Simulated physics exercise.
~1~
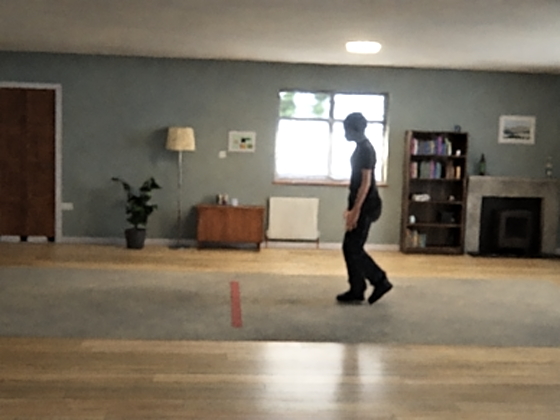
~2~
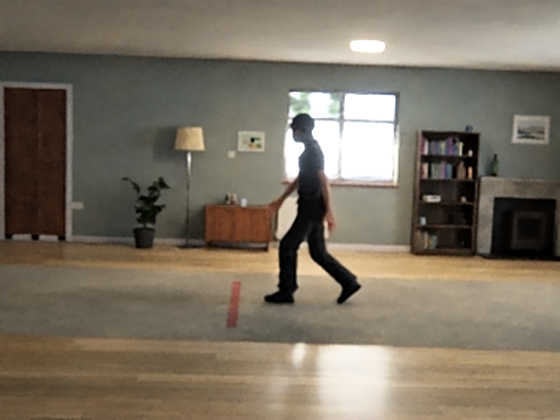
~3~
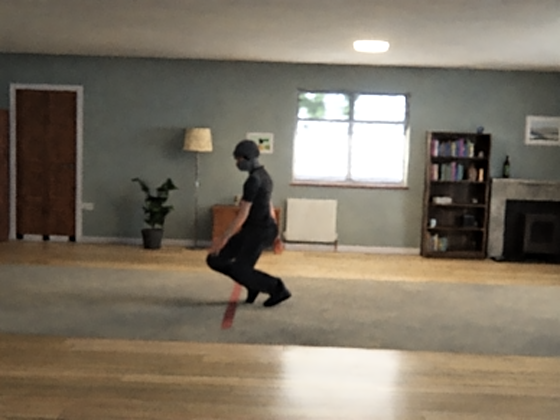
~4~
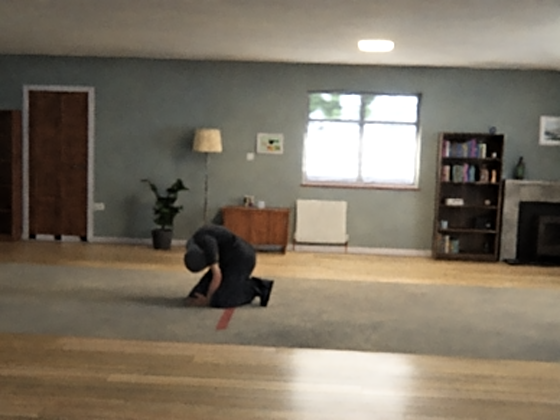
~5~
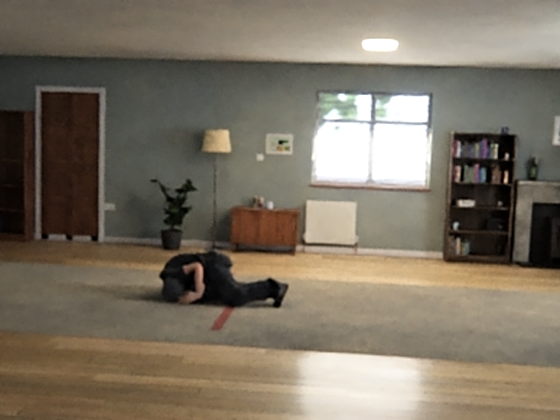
In a wide living room with a lamp, bookcase and fireplace, a person in dark clothes walked left towards a red strip on the floor, sank to their knees, folded forward and ended up lying face down across it, legs stretched to the right.
